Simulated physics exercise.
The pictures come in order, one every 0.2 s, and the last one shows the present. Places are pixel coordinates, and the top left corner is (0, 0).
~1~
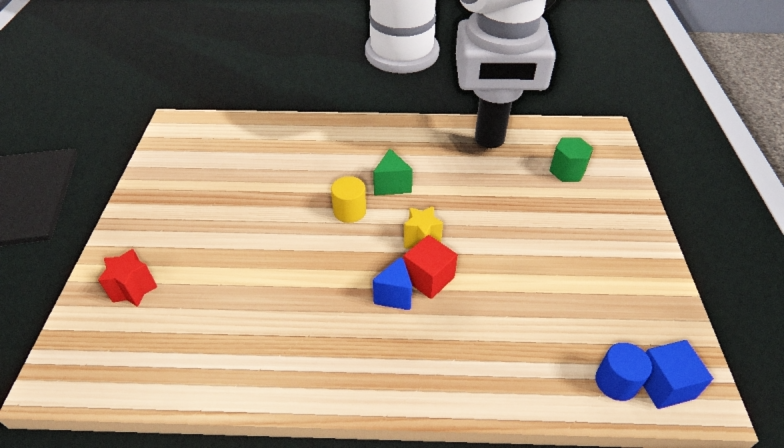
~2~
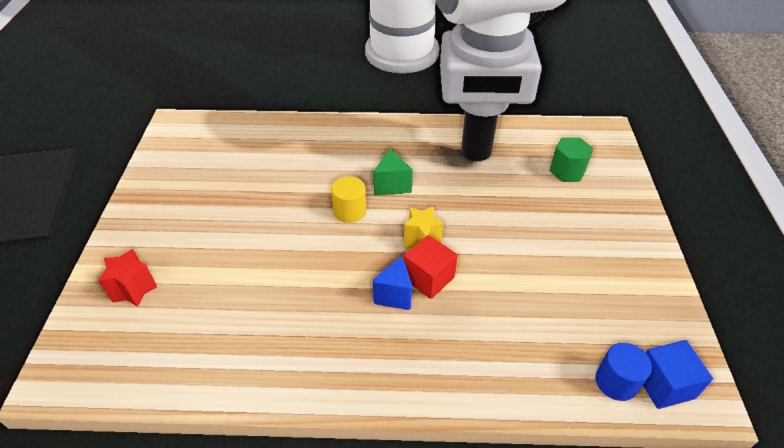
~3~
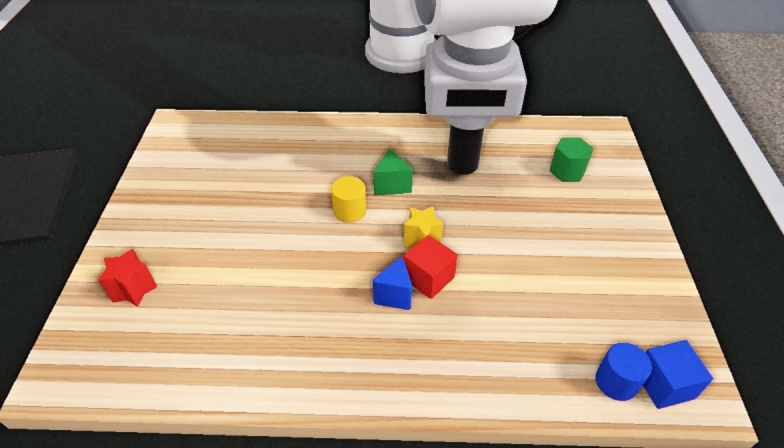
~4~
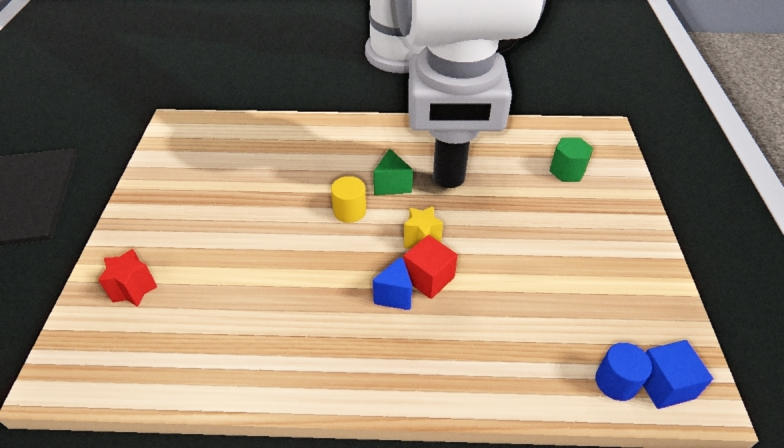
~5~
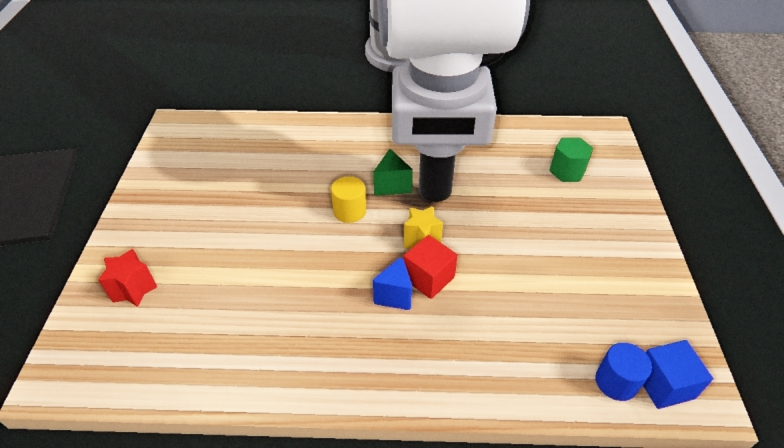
Robot arm moving its black rod down and left across a wooden board toward a yellow star, the colored blocks staying still.
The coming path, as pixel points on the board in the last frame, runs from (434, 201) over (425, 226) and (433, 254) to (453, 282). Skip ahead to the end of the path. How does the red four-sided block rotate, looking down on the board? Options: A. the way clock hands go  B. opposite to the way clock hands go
That would be B.
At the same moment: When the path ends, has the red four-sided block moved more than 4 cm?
I'd say yes.
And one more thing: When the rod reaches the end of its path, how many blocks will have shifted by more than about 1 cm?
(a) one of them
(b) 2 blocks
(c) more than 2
b - 2 blocks.
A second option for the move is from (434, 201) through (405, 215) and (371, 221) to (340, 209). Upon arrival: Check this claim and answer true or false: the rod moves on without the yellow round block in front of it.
False.
What follows on the original path. One third of the way, rod at (426, 216); yellow star at (422, 225), turned 15° clockwise.
Two thirds of the way, rod at (434, 244); blue triangle at (392, 277); yellow star at (428, 256), turned 20° clockwise; red four-sided block at (438, 287).
At the end, rod at (454, 272); green triangle in place; blue triangle at (392, 277); yellow star at (429, 275), turned 60° clockwise; red four-sided block at (436, 311), turned 20° anticlockwise.
